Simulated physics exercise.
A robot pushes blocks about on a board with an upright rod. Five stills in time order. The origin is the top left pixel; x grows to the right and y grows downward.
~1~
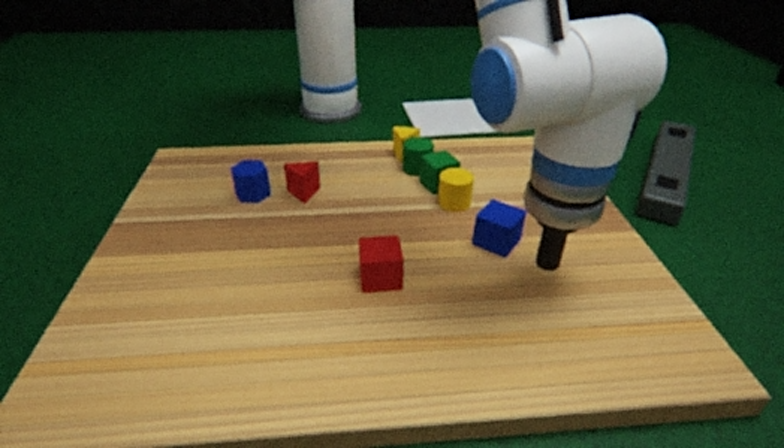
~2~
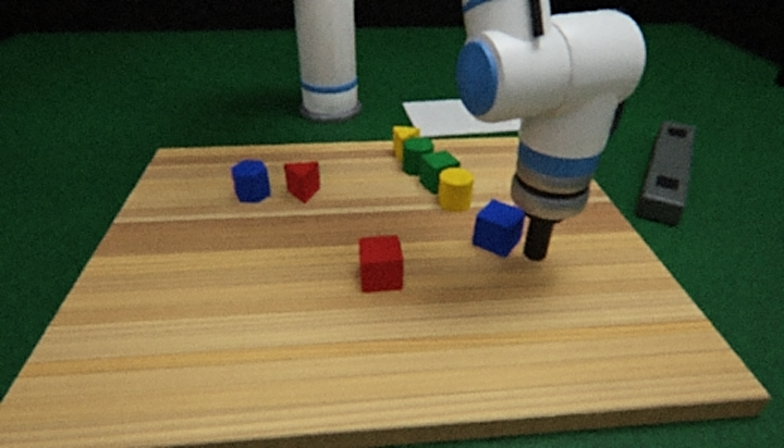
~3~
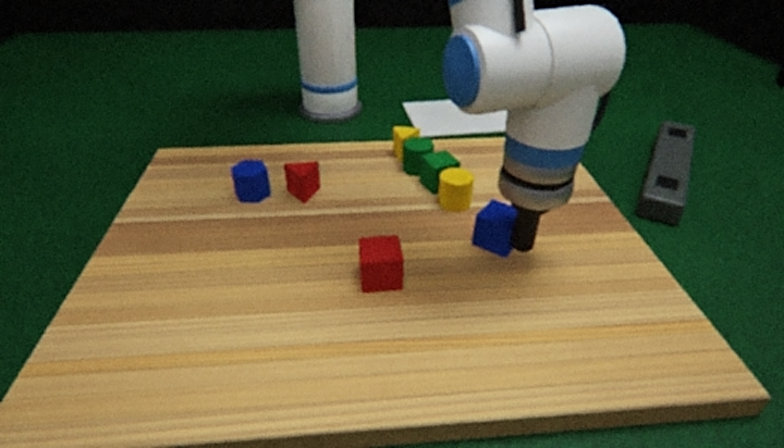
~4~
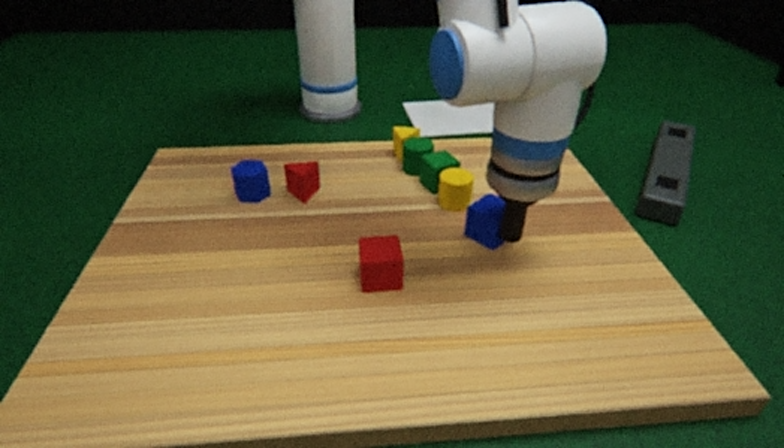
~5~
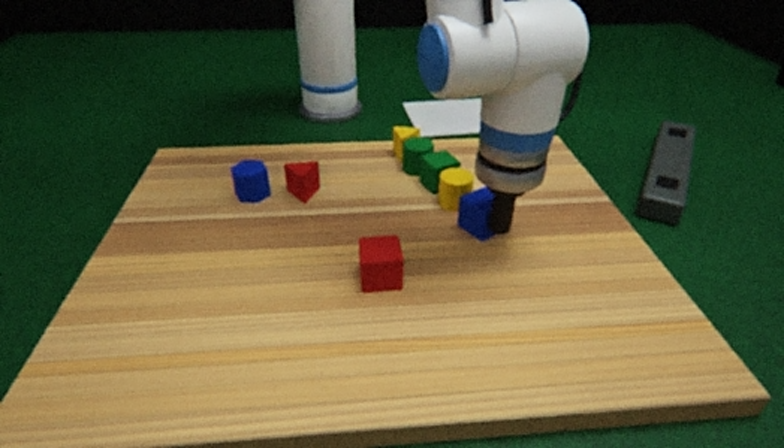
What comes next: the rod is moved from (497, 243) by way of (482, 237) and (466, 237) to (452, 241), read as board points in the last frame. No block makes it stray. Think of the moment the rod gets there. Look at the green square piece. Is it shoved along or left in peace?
It keeps its spot.
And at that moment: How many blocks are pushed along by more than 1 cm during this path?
One block moves.
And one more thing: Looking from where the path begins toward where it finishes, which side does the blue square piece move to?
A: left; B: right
B.
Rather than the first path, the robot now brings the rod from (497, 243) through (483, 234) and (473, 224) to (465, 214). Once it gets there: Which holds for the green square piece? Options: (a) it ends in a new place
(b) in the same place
a (it ends in a new place)
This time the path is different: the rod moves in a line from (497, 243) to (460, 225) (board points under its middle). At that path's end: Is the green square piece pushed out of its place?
Short answer: Yes.
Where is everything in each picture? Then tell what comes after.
The first frame shows lower end of the rod at (547, 265), tops of blocks, green square piece at (441, 158), yellow disc at (457, 176), blue square piece at (502, 213).
The second frame shows rod at (534, 255), blocks as before.
The third frame shows rod at (522, 246), blocks as before.
The fourth frame shows rod at (510, 238), blue square piece at (494, 206).
The fifth frame shows rod at (499, 230), green square piece at (441, 158), yellow disc at (457, 176), blue square piece at (486, 199).
What follows on the original path. Halfway along, rod at (475, 222); yellow disc at (456, 174); blue square piece at (475, 192), turned 30° clockwise.
At the end, rod at (453, 227); green square piece not moved; yellow disc at (456, 174); blue square piece at (475, 192), turned 30° clockwise.
